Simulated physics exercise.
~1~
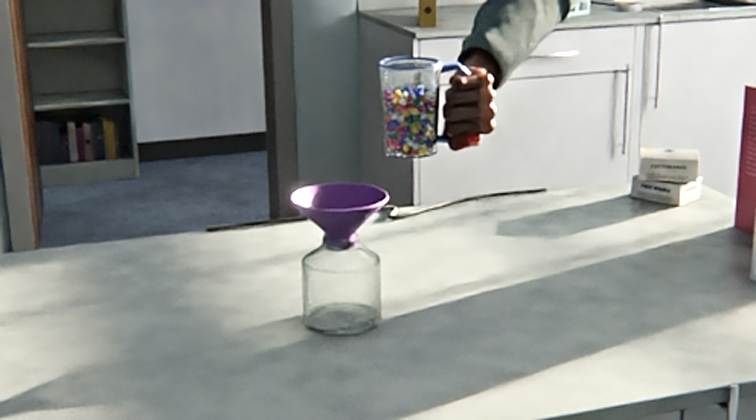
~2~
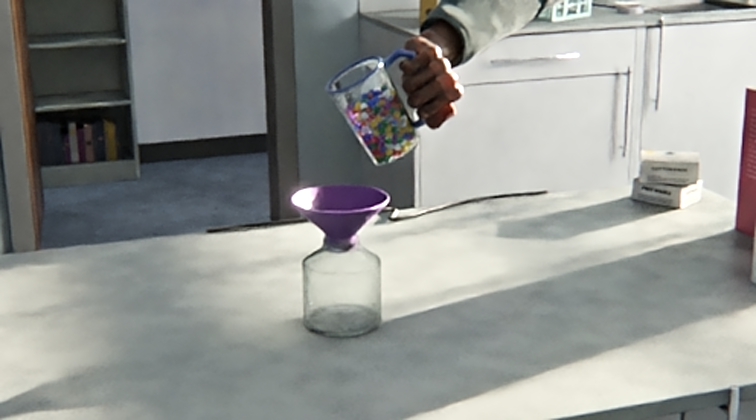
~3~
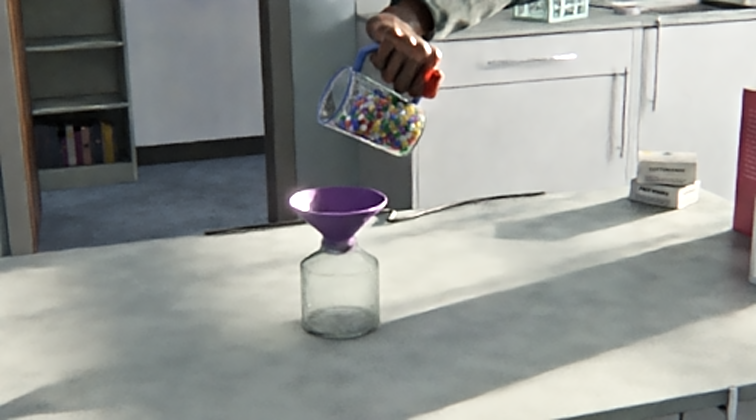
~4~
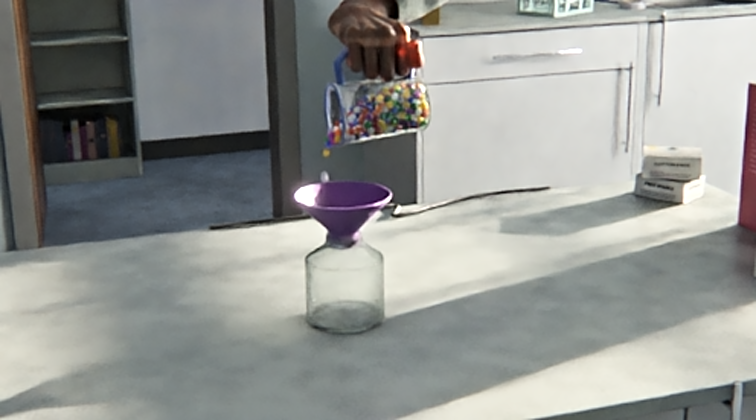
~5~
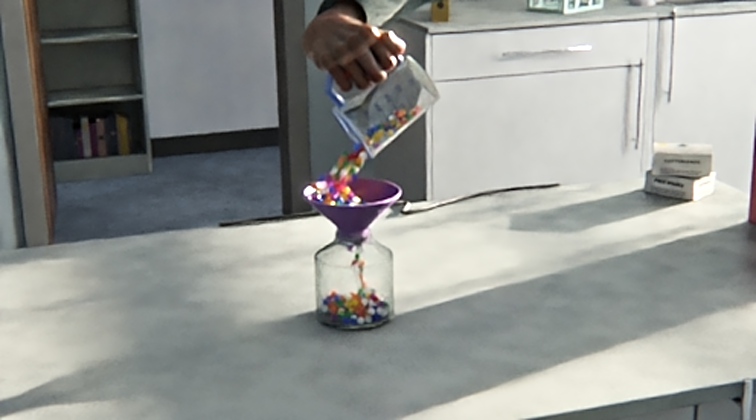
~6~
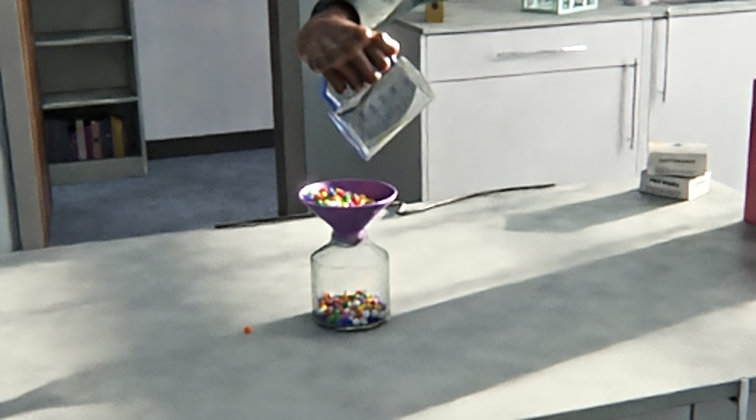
At first, a hand holds a clear measuring cup of colourful beads upright above a counter, where a purple funnel sits in the neck of an empty glass jar. The hand moves left and tips the cup until it lies on its side over the funnel. A few beads begin to drop from its lip, then the cup tilts further and the rest pour down in a stream, some gathering in the jar. Finally the cup is empty and still tipped, many beads remain heaped in the funnel, the jar is partly filled, and one orange bead lies on the counter.
